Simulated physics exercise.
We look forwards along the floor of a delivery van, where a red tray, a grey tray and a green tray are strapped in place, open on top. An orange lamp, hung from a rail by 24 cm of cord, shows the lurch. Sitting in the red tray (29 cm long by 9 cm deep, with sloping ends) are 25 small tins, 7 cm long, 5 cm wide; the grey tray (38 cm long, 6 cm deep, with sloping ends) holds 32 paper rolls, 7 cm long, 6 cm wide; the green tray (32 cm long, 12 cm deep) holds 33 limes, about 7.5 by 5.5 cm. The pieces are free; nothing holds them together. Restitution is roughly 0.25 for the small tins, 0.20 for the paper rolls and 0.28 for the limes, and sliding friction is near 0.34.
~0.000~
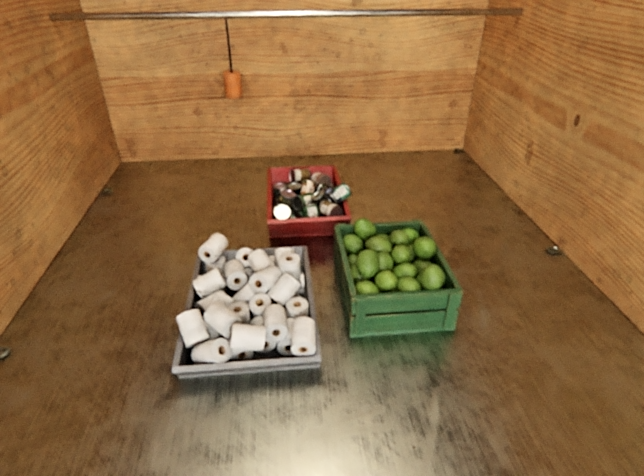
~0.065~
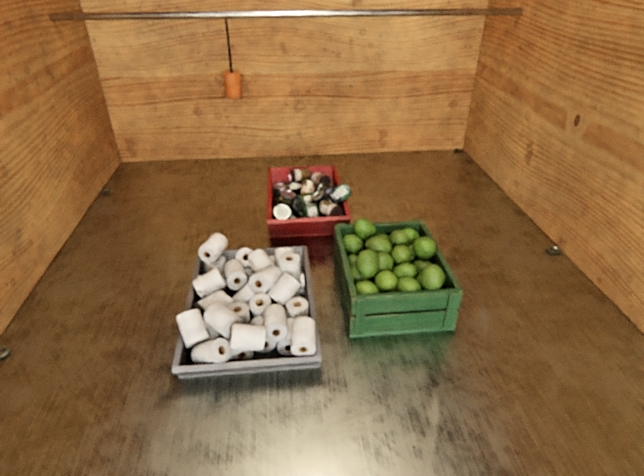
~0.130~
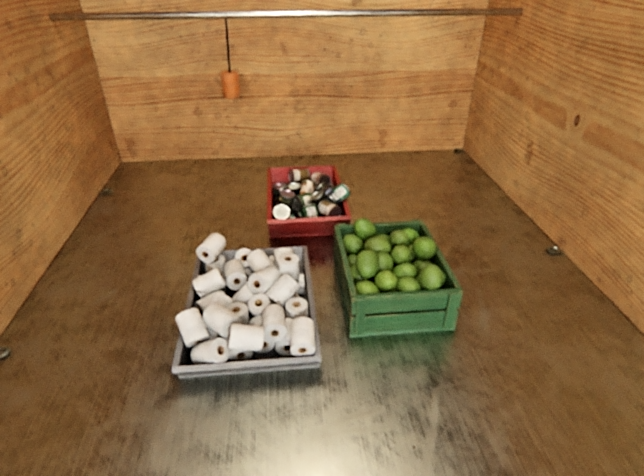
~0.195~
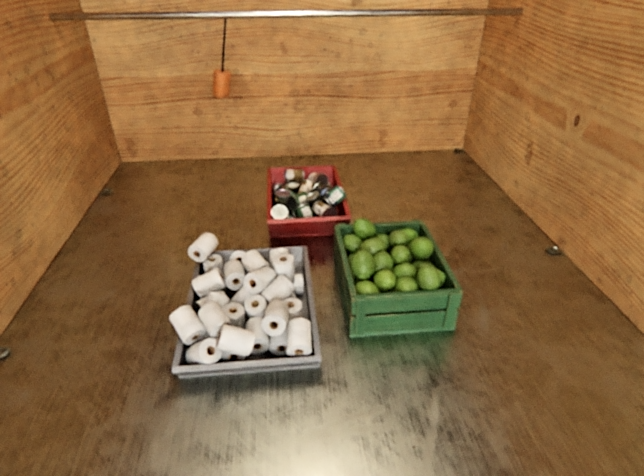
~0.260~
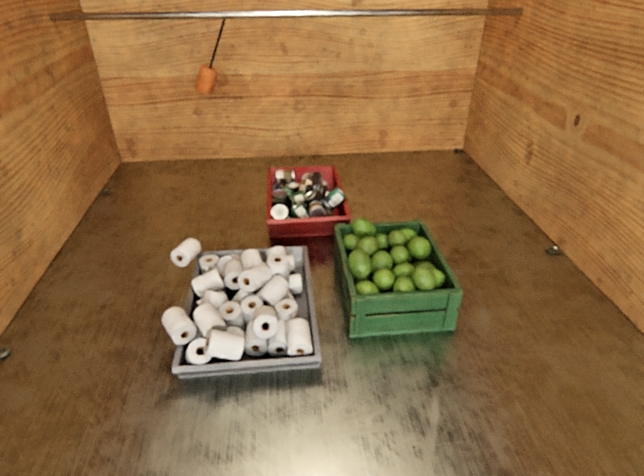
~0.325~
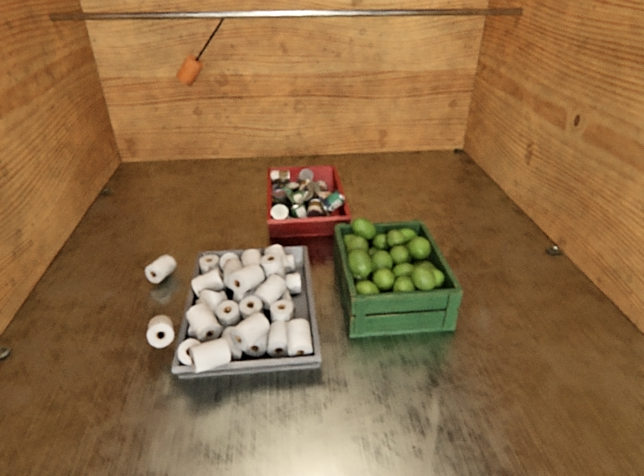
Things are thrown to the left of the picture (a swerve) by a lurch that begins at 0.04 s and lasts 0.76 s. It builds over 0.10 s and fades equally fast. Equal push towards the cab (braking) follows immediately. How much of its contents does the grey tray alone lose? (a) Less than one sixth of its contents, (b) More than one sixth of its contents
More than one sixth of its contents.
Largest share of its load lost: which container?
That would be the grey tray.
After 0.62 s, the red tray has all 25, the grey tray is down by 5 of 32 and the green tray has all 33.
After 0.99 s, the red tray has all 25, the grey tray is down by 6 of 32 and the green tray has all 33.
After 1.50 s, the red tray has all 25, the grey tray is down by 9 of 32 and the green tray has all 33.
When it is over (at 2.16 s), the red tray has all 25, the grey tray is down by 12 of 32 and the green tray is down by 1 of 33. Asked share, 12 of 32, 38 per cent.
